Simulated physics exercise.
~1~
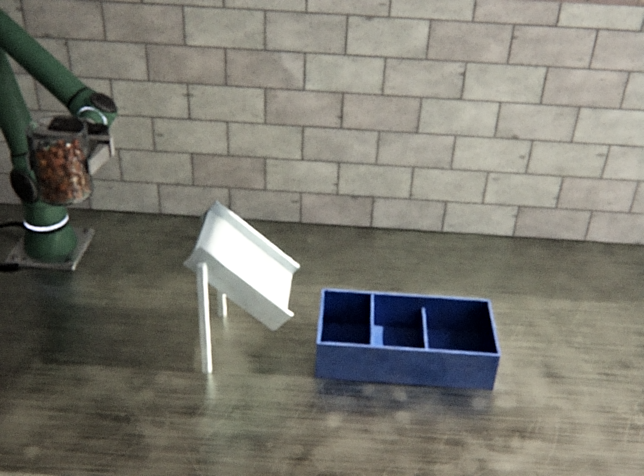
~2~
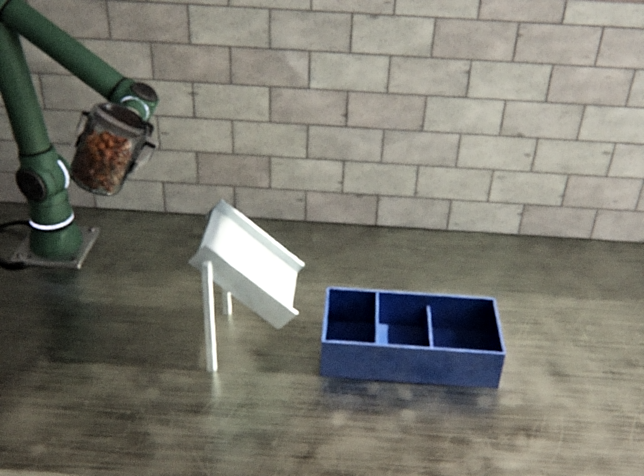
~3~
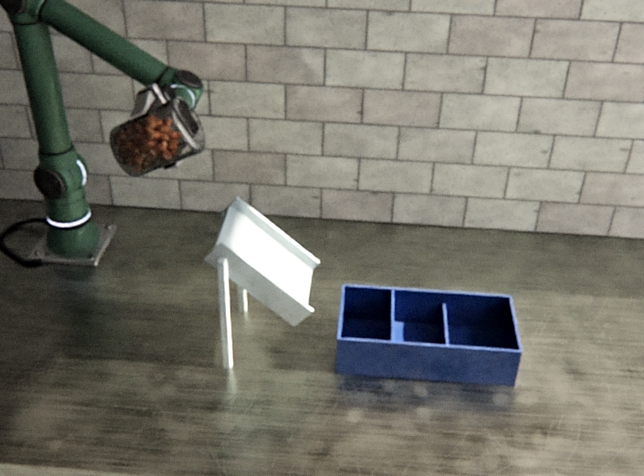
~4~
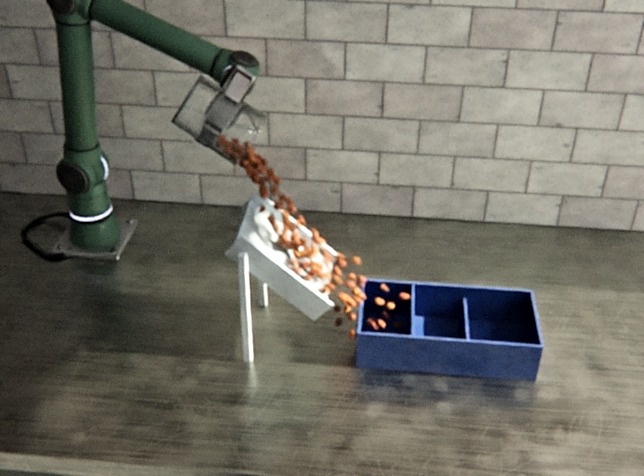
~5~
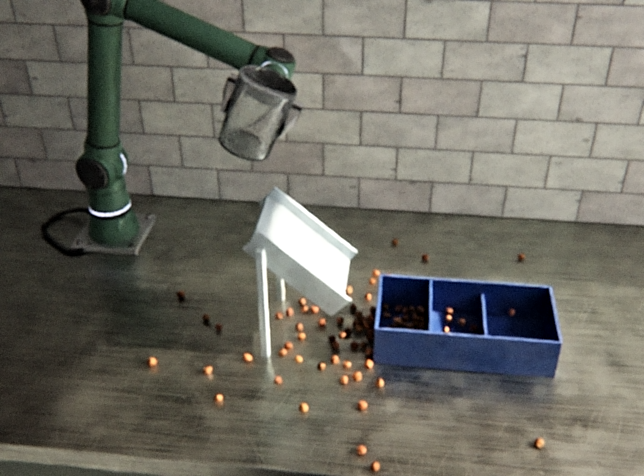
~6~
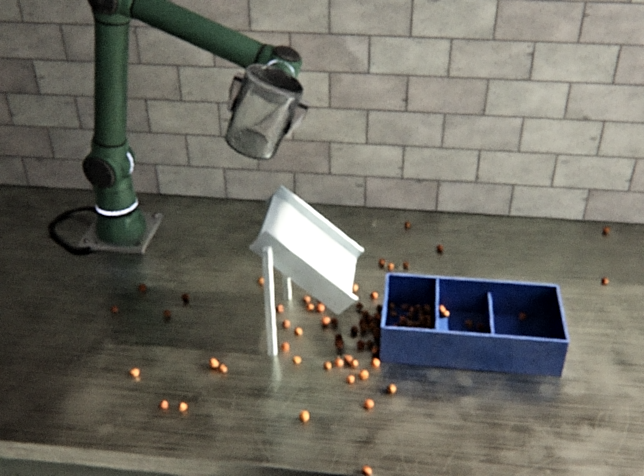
A green robot arm at the left holds a clear cup of reddish-brown hazelnuts over a dark, streaked tabletop, seen from slightly above against a pale brick wall. A white sloping chute on thin legs stands near the middle, with a blue three-part box to its right. The arm swings the cup rightward and tips it until the nuts pour down the chute towards the box. It then turns the emptied cup back nearly upright. Many nuts lie scattered across the table, while most of those in the box sit in its left part.
